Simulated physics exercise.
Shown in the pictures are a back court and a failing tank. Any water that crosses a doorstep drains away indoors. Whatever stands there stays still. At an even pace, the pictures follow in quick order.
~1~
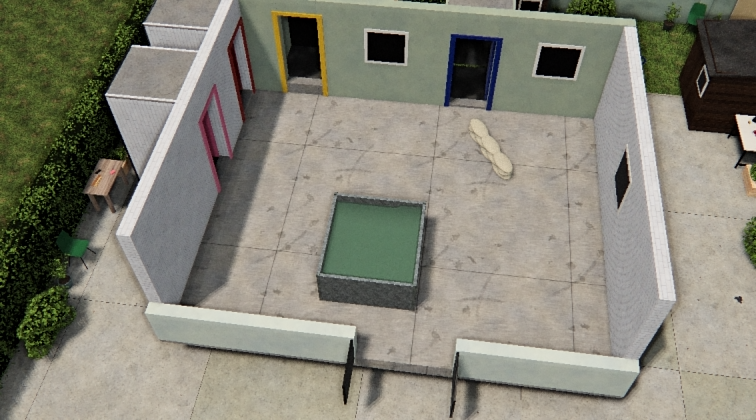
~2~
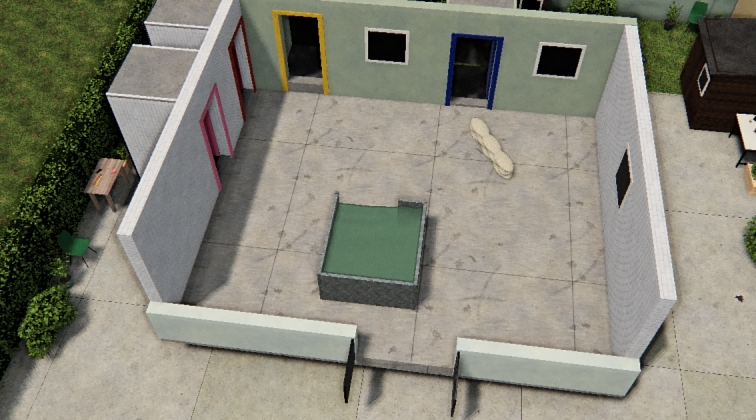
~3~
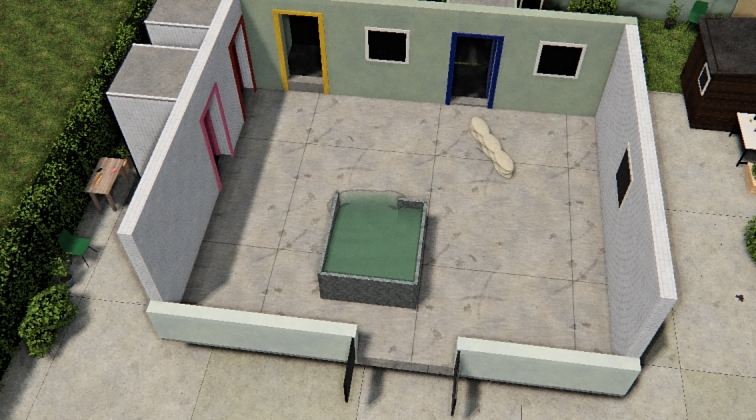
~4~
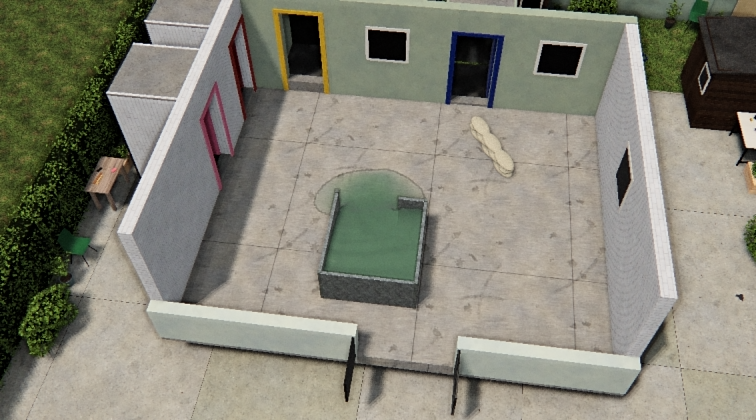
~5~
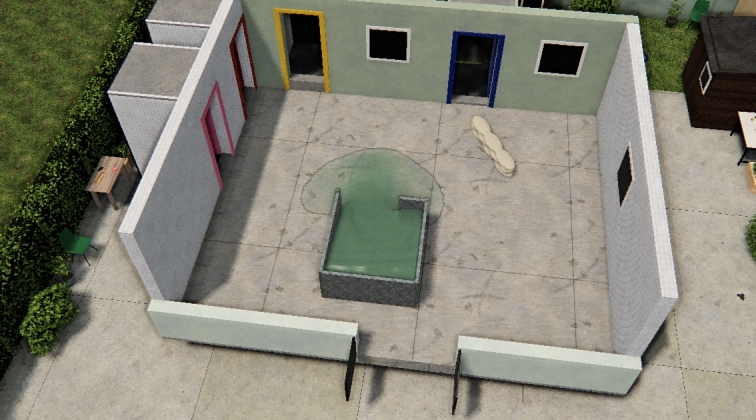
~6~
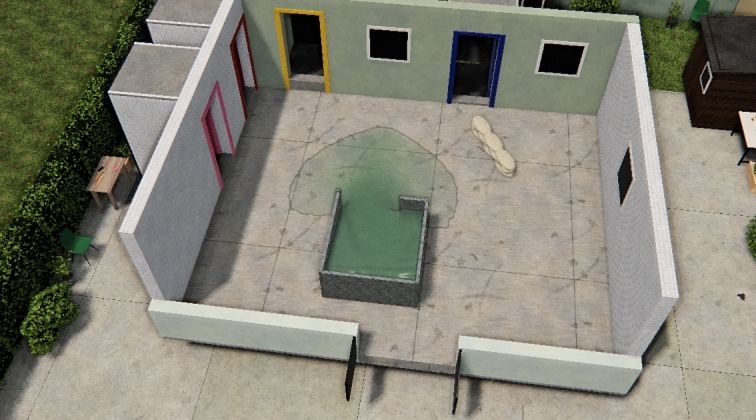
In a walled back court, a square tank of green water stood whole until its far side opened, and the water poured out through the gap, spreading steadily across the paving toward the back wall.
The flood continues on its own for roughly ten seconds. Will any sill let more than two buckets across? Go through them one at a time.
The blue door goes over two buckets; the yellow door does not go over two buckets; the pink door does not go over two buckets; the red door goes over two buckets.
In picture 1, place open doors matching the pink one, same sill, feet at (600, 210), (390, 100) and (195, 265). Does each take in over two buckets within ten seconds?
In order, the new doors go: Undershoots, overshoots, undershoots.
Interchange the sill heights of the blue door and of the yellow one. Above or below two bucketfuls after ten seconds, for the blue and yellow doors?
The blue door falls short; the yellow door exceeds the limit.
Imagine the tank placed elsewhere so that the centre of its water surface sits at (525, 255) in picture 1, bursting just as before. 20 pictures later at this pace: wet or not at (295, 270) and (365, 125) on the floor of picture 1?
As listed: Free of water, under water.
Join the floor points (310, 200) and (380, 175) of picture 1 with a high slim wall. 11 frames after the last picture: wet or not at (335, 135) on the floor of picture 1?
There: Not flooded.
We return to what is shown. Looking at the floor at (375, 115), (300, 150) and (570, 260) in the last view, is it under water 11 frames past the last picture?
As listed, the points end up soaked, soaked and high and dry.
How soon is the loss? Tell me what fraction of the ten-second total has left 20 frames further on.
Estimate: Some 65 %.
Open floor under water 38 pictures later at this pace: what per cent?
It comes out near 70 percent.
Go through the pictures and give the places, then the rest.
In the first frame, the tank at (373, 240) is whole and still.
In the second frame, water pours out on the tank's far side and has run to a hidden place.
In the third frame, water pours out on the tank's far side and has run to (400, 198).
In the fourth frame, the front is at (391, 173), out from the gap on the tank's far side.
In the fifth frame, the front is at (395, 153), out from the gap on the tank's far side.
In the sixth frame, the front is at (378, 130), out from the gap on the tank's far side.
A moment on, water covers 30 % of the floor; the blue door not reached, the yellow door not reached, the pink door not reached, the red door not reached.
Next, water covers 35 % of the floor; the blue door under two buckets in, the yellow door wet at the sill, nothing in, the pink door wet at the sill, nothing in, the red door wet at the sill, nothing in.
Then, water covers 40 % of the floor; the blue door over two buckets in, the yellow door wet at the sill, nothing in, the pink door wet at the sill, nothing in, the red door far over two buckets in.
Later, water covers 70 % of the floor; the blue door far over two buckets in, the yellow door wet at the sill, nothing in, the pink door wet at the sill, nothing in, the red door far over two buckets in.
In the end, water covers 95 % of the floor; the blue door far over two buckets in, the yellow door wet at the sill, nothing in, the pink door wet at the sill, nothing in, the red door far over two buckets in.
